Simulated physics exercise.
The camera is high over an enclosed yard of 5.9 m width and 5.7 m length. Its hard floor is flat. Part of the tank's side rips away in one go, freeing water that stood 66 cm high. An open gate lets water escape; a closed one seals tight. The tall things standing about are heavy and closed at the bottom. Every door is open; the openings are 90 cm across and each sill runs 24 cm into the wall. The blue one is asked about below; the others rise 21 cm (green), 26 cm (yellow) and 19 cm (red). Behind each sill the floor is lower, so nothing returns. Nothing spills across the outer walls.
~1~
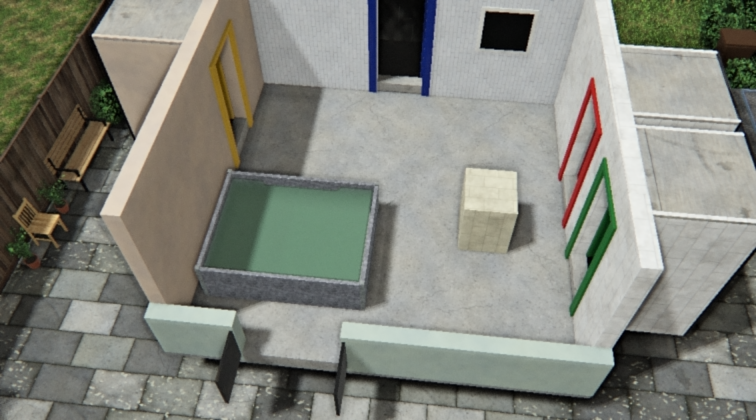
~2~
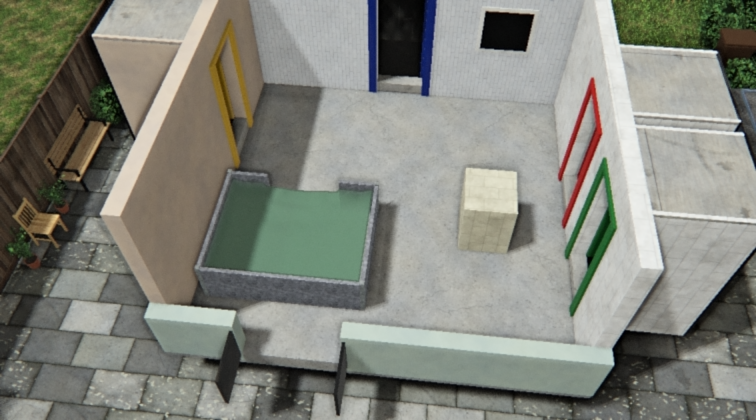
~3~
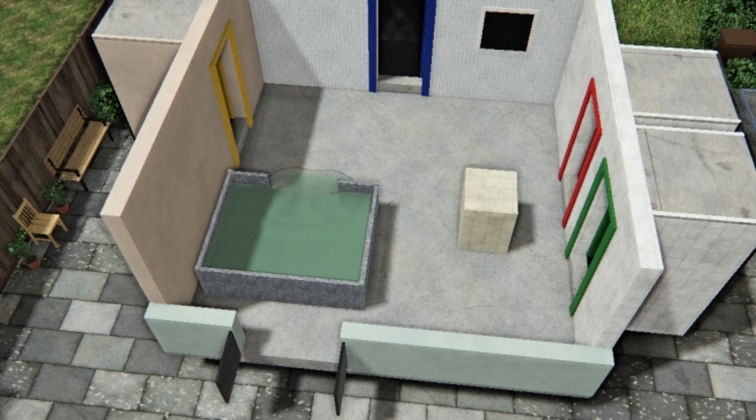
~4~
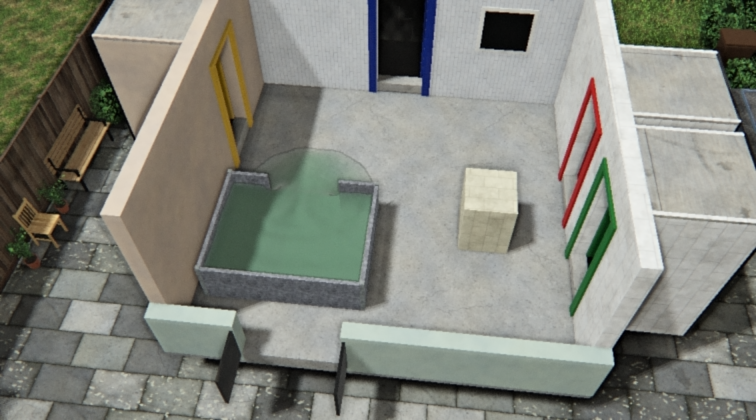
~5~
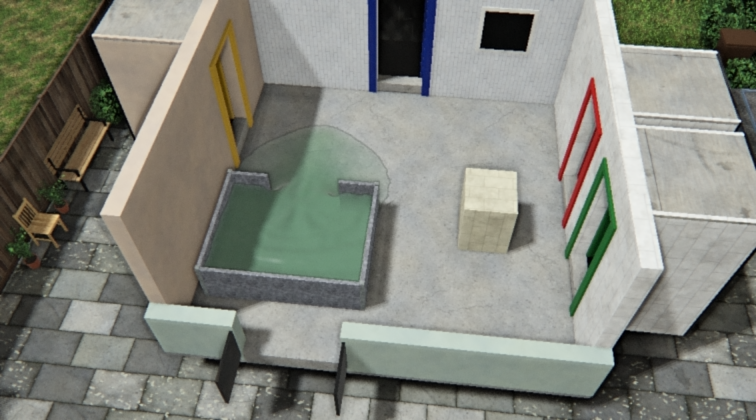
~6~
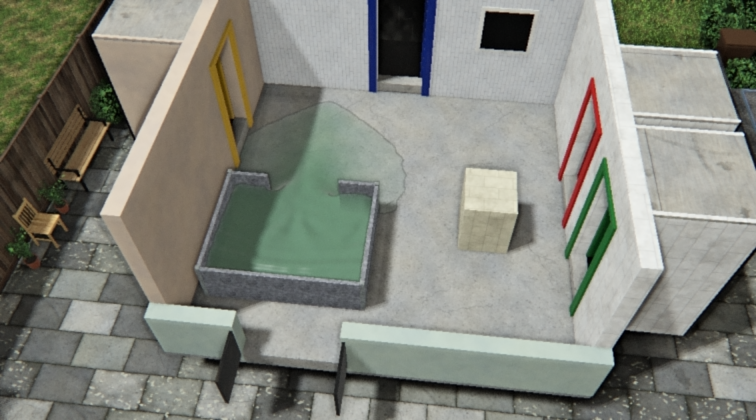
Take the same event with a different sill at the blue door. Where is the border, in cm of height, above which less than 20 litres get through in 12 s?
At least 19 cm or so.
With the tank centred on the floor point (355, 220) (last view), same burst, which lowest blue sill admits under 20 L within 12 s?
Some 31 cm.
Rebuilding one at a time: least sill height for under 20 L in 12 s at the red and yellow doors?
About 10.0 cm at red and 15 cm at yellow.
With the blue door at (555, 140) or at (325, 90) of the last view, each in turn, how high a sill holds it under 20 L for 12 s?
Roughly 17 and 28 cm.
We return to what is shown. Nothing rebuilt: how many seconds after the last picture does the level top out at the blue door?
At about 1.0 s.
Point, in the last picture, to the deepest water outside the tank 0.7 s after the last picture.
Near (264, 86).
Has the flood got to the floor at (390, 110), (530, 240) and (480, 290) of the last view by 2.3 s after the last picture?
In that order: Flooded, dry, not reached.
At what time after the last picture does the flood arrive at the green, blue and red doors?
Arrival: Green 3.6 s, blue 0.5 s, red 2.8 s.
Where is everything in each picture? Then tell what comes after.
The first frame shows the tank at (292, 227) is whole and still, 66 cm deep; the blue door at (400, 53) is dry.
In the second frame, the gap is on the far side, the front 0.3 m out at a hidden place; the back of the tank holds 66 cm.
In the third frame, the front is at (289, 171), 0.8 m from the gap on the far side; 1.1 m2 of floor is wet, 66 cm left at the back.
In the fourth frame, water pours out on the far side and has run 1.3 m, to (307, 150); about 8 cm deep outside, 66 cm at the back.
In the fifth frame, water pours out on the far side and has run 1.9 m, to (316, 128); about 6 cm deep outside, 60 cm at the back.
In the sixth frame, the gap is on the far side, the front 2.6 m out at (324, 105); the back of the tank holds 55 cm; the blue door at (400, 53), 3.4 m from the gap, is still 1.2 m from the nearest water.
Then, 0.7 s after the last picture water covers 35 % of the floor, deepest (44 cm) near (264, 86); 21 cm at the blue door, 0 litres in over its 23 cm sill.
Then, 2.3 s after the last picture water covers 45 % of the floor, deepest (28 cm) near (297, 127); 21 cm at the blue door, 4 litres in over its 23 cm sill.
Then, 11.3 s after the last picture water covers 95 % of the floor, deepest (12 cm) near (183, 331); 9 cm at the blue door, 5 litres in over its 23 cm sill.
At the blue door as built, the water peaked near 26 cm, 1.1 s after the last picture.
Run again over the same 12 s with other heights there, 32 litres in over 17.5 cm, 4 litres over 23.5 cm. The limit of 20 litres is kept from about 19 cm up.
